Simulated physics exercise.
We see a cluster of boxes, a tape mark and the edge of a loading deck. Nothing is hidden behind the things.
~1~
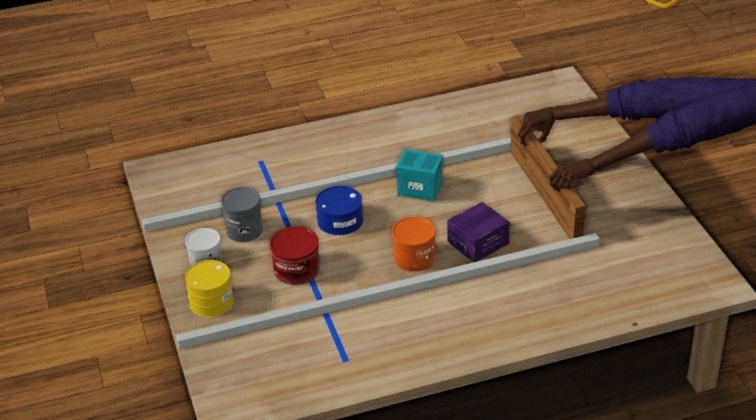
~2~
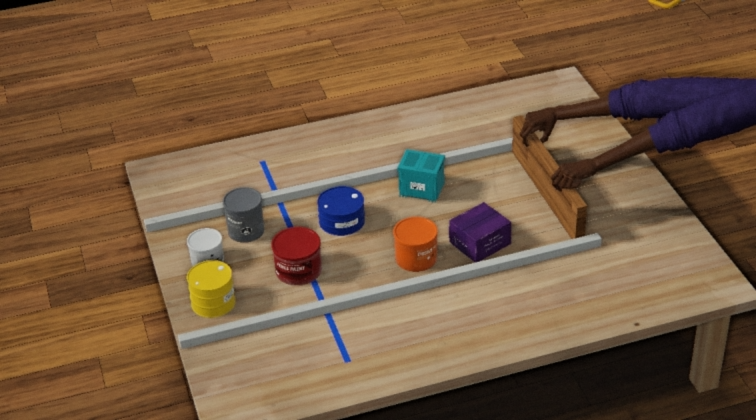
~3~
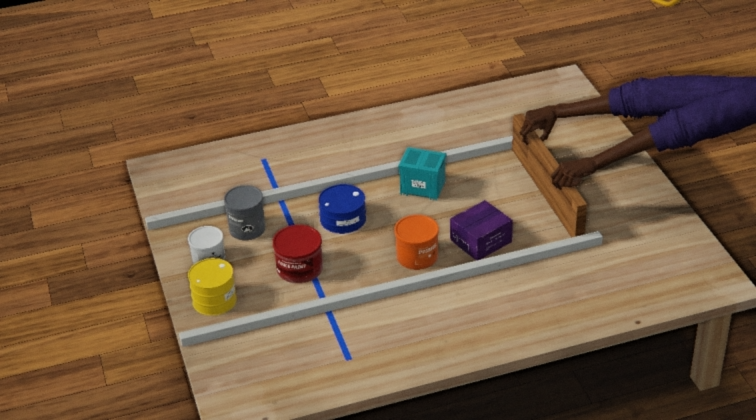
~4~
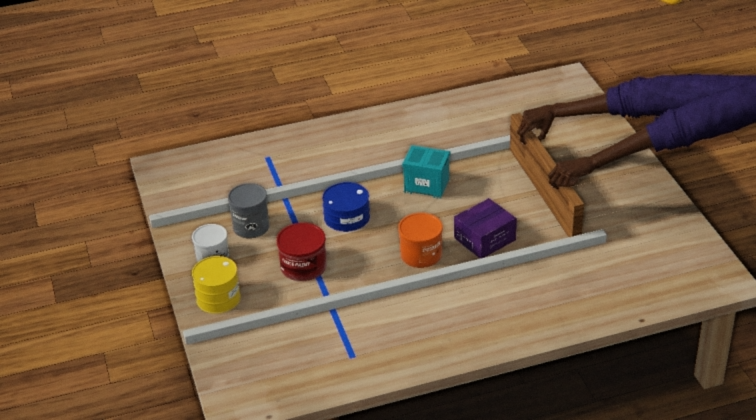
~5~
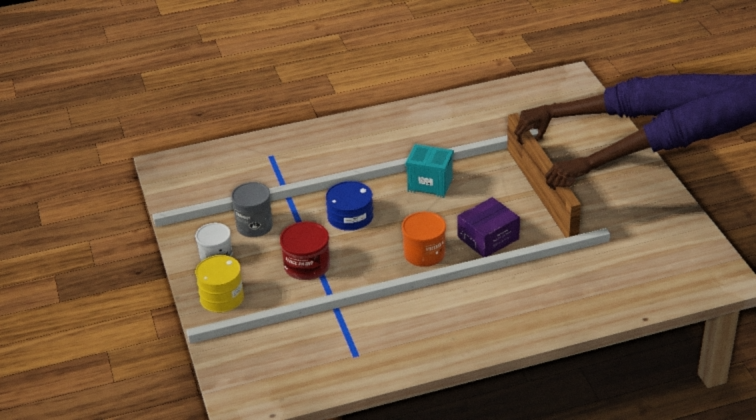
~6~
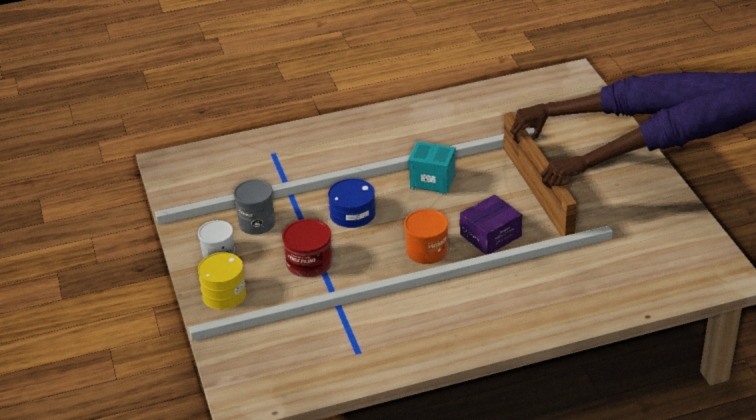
On a wooden table, two hands ease a plank slightly left toward colourful containers.
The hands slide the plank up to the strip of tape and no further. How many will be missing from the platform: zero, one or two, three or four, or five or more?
As it turns out, the number that fall off is zero.
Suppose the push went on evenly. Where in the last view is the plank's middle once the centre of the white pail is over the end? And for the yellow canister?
About (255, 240), and (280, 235) for the other.
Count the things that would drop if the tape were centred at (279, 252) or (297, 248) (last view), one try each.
The counts: 0 and 0.
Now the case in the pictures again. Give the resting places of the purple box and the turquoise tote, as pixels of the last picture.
About (299, 264), and the other about (278, 203).
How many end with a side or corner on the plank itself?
3 of them.
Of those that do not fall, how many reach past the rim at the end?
0 of them.
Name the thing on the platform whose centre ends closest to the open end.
The yellow canister.
Soon after, none off yet; yellow canister at rest near (222, 281); white pail at rest near (217, 242); grey pail at rest near (255, 207).
In the end, the number that fall off is zero.
